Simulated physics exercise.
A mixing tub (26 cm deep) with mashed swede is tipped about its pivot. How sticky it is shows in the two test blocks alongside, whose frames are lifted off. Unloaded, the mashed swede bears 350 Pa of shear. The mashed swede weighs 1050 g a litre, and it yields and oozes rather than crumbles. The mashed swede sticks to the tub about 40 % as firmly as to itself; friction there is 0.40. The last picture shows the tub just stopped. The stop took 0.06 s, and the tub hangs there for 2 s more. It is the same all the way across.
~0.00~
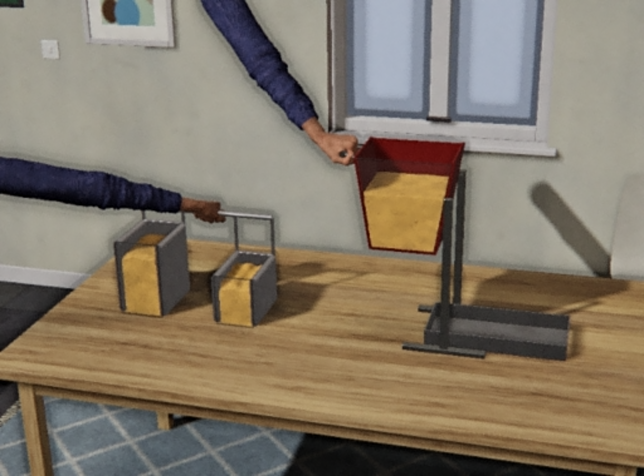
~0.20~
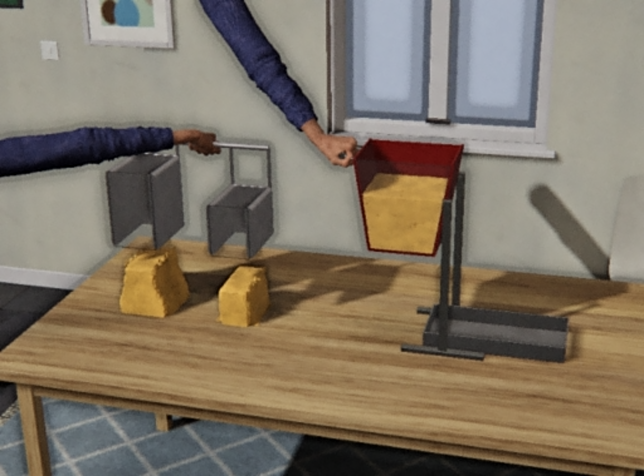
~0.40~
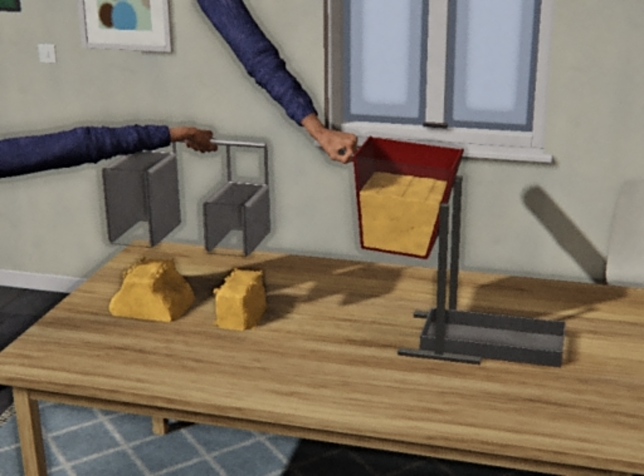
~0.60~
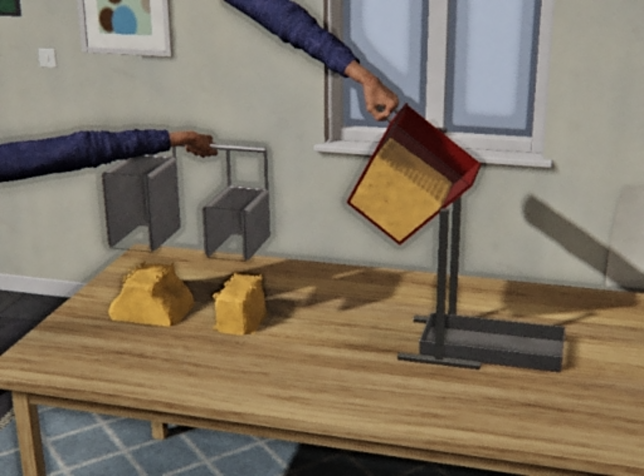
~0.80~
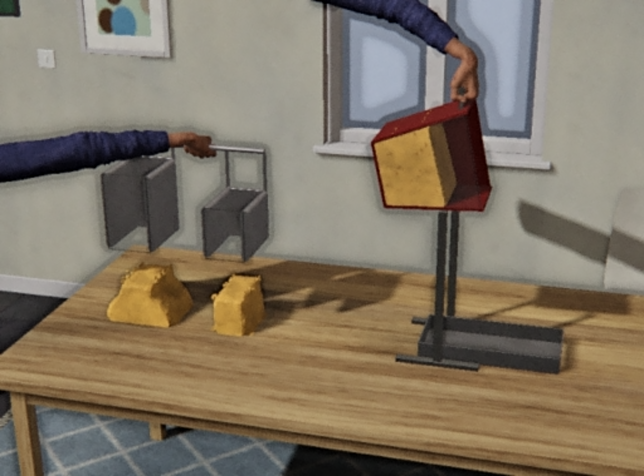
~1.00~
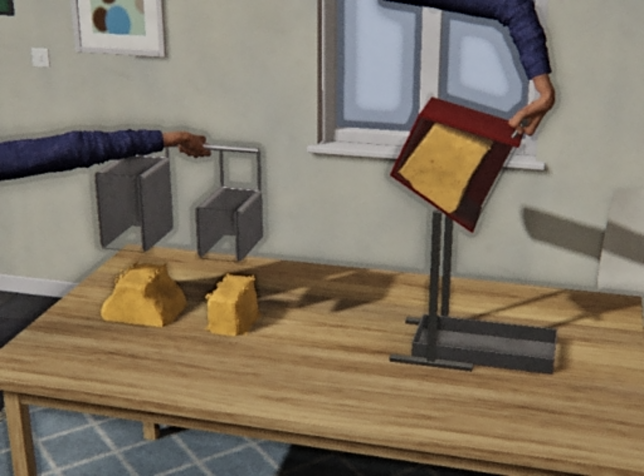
Two arms in dark blue sleeves reach over a wooden table by a window, seen from slightly above, one gripping a bar joined to two grey open boxes at left, the other a red tub of yellow mash on a dark stand at right. The left hand lifts the boxes off two yellow blocks, which slump unevenly. The right hand then swings the tub clockwise past upright, its mash still inside, as the view shifts slightly.
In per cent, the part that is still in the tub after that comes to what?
Close to 0 per cent.
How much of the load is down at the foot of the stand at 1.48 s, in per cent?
Some 100 per cent.
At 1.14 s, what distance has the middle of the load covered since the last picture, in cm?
Roughly 13 cm.
By 1.14 s, the tub is at 113 degrees and holds 68 %.
By 1.31 s, the tub is at 113 degrees and holds 0 %.
By 1.48 s, the tub is at 113 degrees and holds 0 %.
By 1.65 s, the tub is at 113 degrees and holds 0 %.
By 3.00 s, at the end, the tub is at 113 degrees and holds 0 %.
